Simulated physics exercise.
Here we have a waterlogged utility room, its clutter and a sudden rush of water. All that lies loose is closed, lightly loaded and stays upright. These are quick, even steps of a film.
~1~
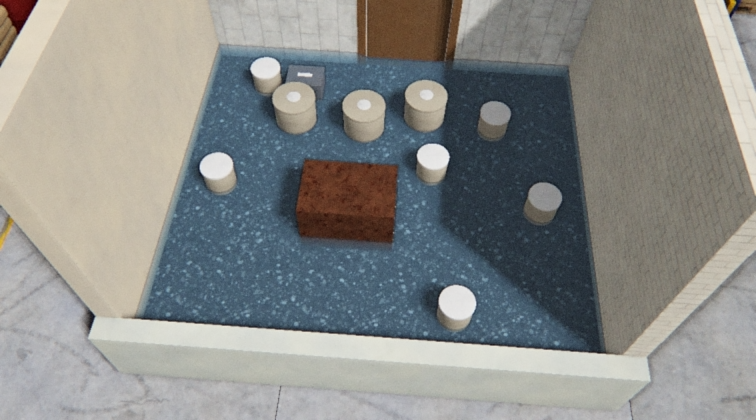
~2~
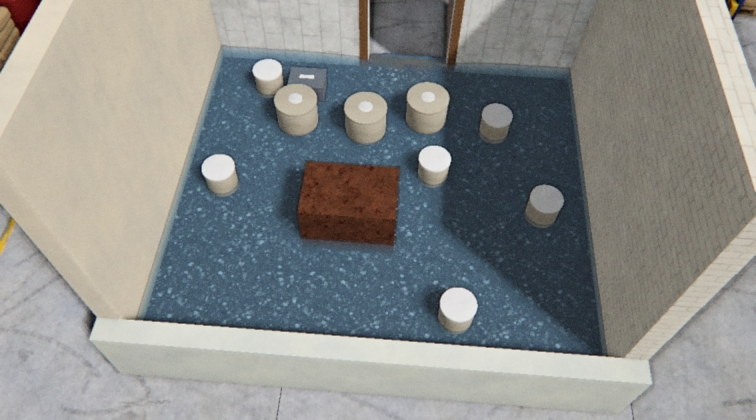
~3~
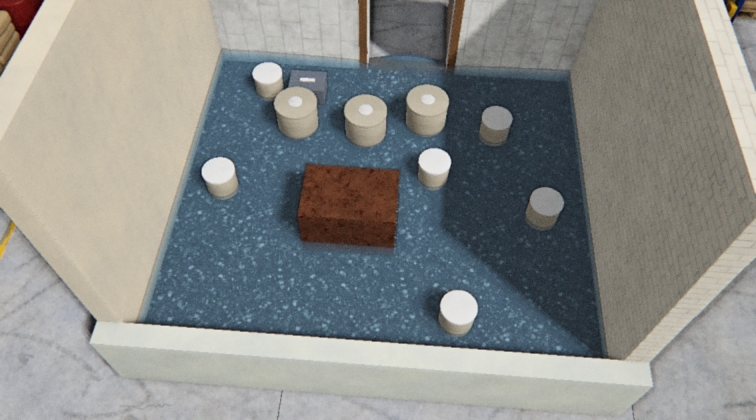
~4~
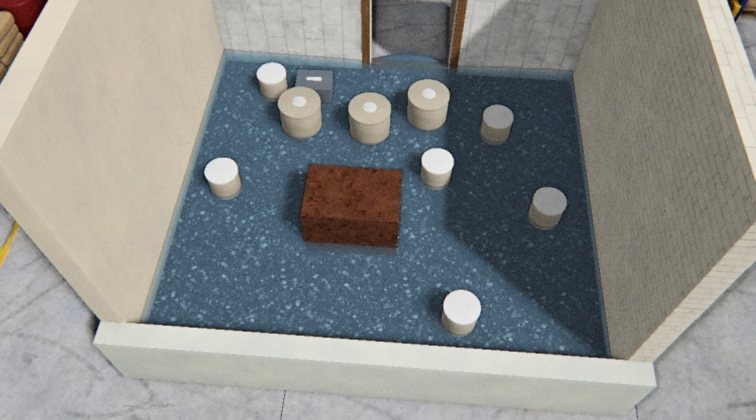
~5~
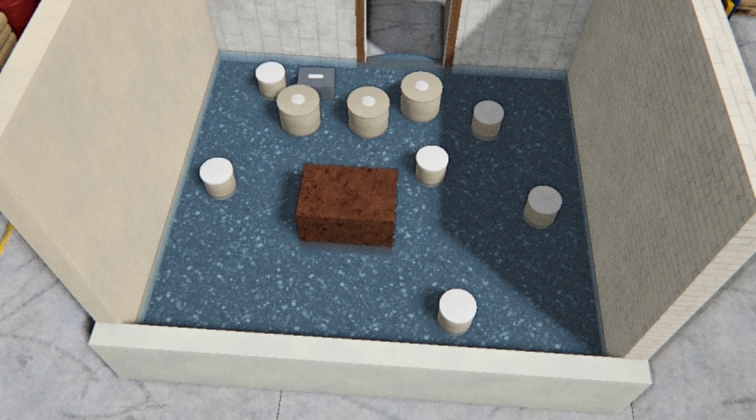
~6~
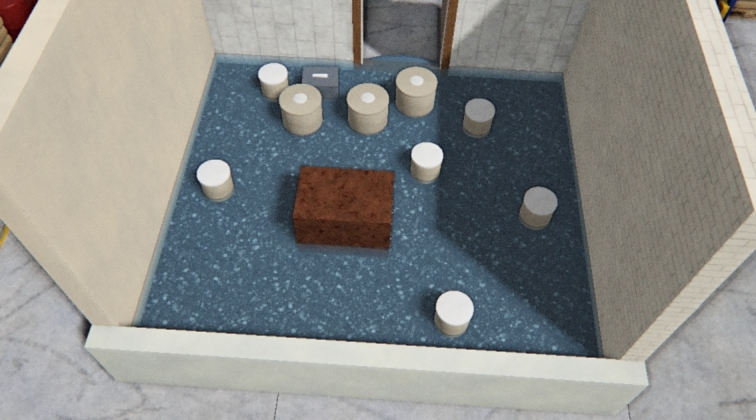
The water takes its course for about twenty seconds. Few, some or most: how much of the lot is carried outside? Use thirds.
It is at least two thirds.
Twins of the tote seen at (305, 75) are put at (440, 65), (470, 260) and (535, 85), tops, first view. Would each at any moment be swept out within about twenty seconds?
One after the other: Out, inside, out.
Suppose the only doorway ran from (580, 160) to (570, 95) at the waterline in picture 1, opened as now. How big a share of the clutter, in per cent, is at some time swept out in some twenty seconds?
Some 60 per cent.
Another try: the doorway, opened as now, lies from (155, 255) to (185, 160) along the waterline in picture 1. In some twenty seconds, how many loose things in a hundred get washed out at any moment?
About 70 per cent.
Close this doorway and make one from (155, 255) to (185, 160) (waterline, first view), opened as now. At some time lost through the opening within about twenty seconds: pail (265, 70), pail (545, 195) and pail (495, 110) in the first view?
As listed: Carried outside, still in, kept in.
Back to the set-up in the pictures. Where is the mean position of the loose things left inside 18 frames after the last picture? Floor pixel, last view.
Near (405, 176).
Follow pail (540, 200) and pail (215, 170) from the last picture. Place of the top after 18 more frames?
Around (527, 155) and (241, 136).
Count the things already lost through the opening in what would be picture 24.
It comes to 6.
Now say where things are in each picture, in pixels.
A tub at (426, 95), afloat; a tote at (305, 75) floats; 0 of 10 have shifted, in the first frame.
A tub at (428, 97) floats; a tote at (307, 77), afloat; 0 of 10 have shifted, in the second frame.
A tub at (428, 100), afloat; a tote at (307, 80) floats; 0 of 10 have shifted, in the third frame.
A tub at (429, 94), afloat, close to its start; a tote at (314, 79), afloat, close to its start; 3 of 10 have shifted, in the fourth frame.
A tub at (422, 86), afloat, close to its start; a tote at (316, 77), afloat, close to its start; 6 of 10 have shifted, in the fifth frame.
A tub at (417, 81) floats, a stride from its start; a tote at (320, 76) floats, close to its start; 7 of 10 have shifted, in the sixth frame.
A moment on, 1 of 10 are out; 9 afloat.
Next, 6 of 10 are out; 4 afloat.
Later, 7 of 10 are out; 3 afloat.
In the end, 7 of 10 are out; 3 afloat.
